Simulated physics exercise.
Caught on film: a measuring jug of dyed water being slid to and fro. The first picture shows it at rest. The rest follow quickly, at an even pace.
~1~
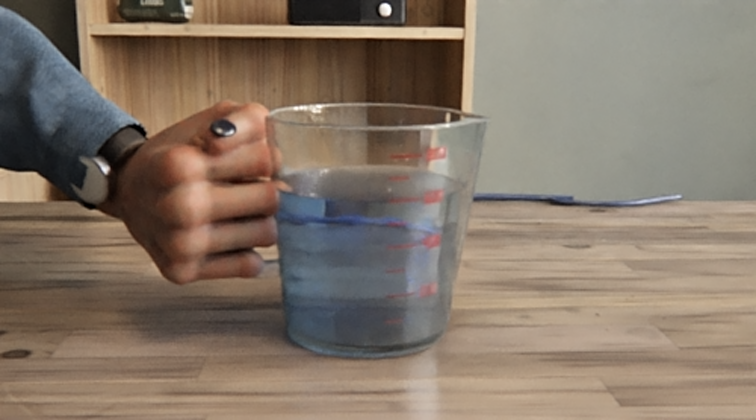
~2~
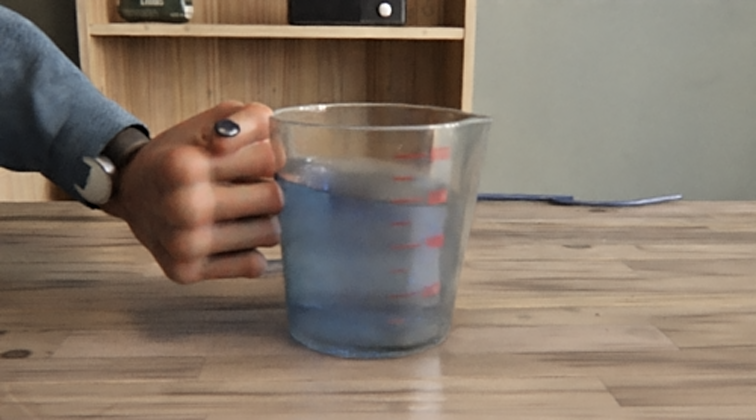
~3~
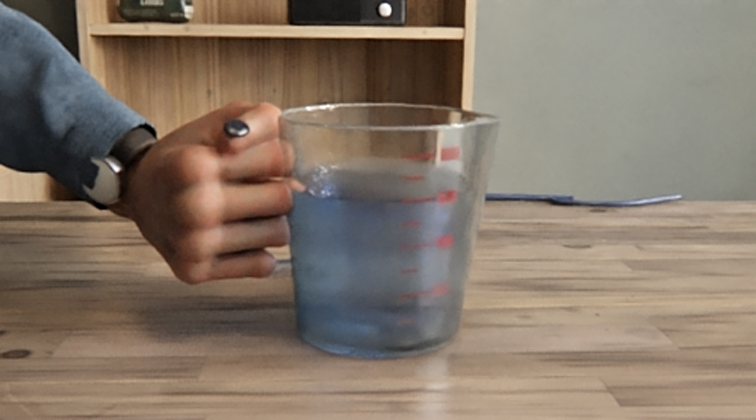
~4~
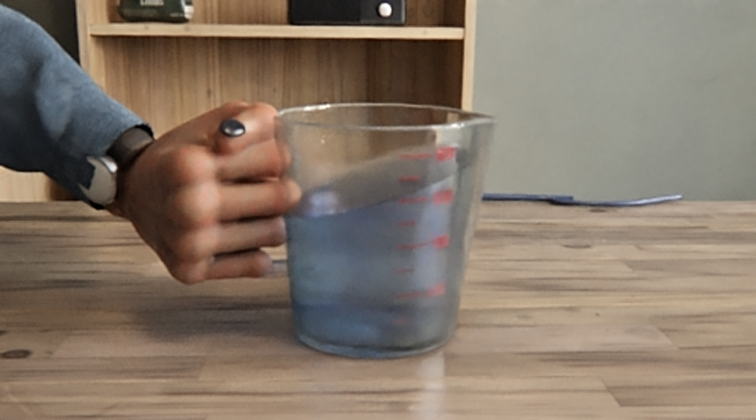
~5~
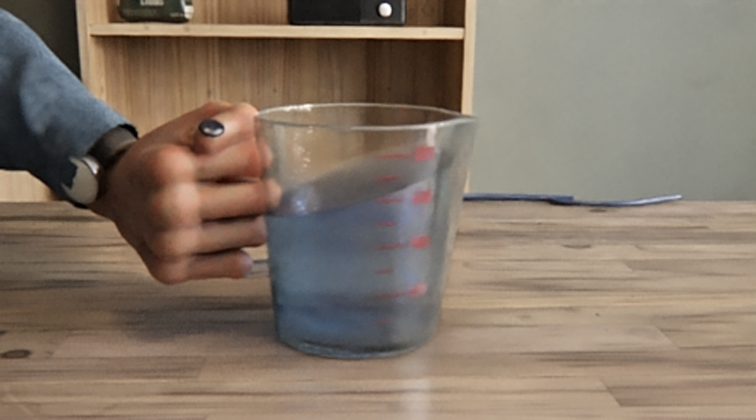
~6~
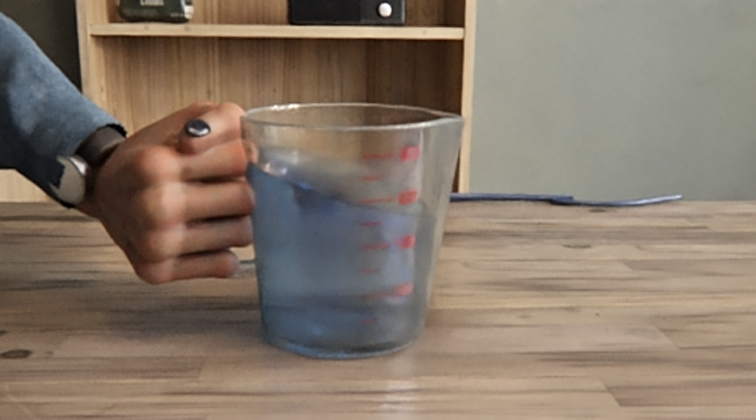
On a wooden table, a hand slides a jug right, then left, sloshing blue water.
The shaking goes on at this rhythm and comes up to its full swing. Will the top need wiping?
At that beat the measuring jug spills.
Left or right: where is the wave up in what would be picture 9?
The right wall.
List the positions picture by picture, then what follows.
Measuring jug (367, 217) about two thirds full; at rest, in the first frame.
Measuring jug about two thirds full, surface at (371, 183); surface clearly higher on the left, in the second frame.
Measuring jug (379, 217) about two thirds full; surface about level, in the third frame.
Measuring jug about two thirds full, surface at (376, 183); surface much higher on the right, in the fourth frame.
Measuring jug (357, 217) about two thirds full; surface much higher on the right, in the fifth frame.
Measuring jug about two thirds full, surface at (343, 183); surface much higher on the left, in the sixth frame.
Shortly, the highest wave so far goes over the rim.
At the finish, the highest wave so far goes over the rim; some is on the top.
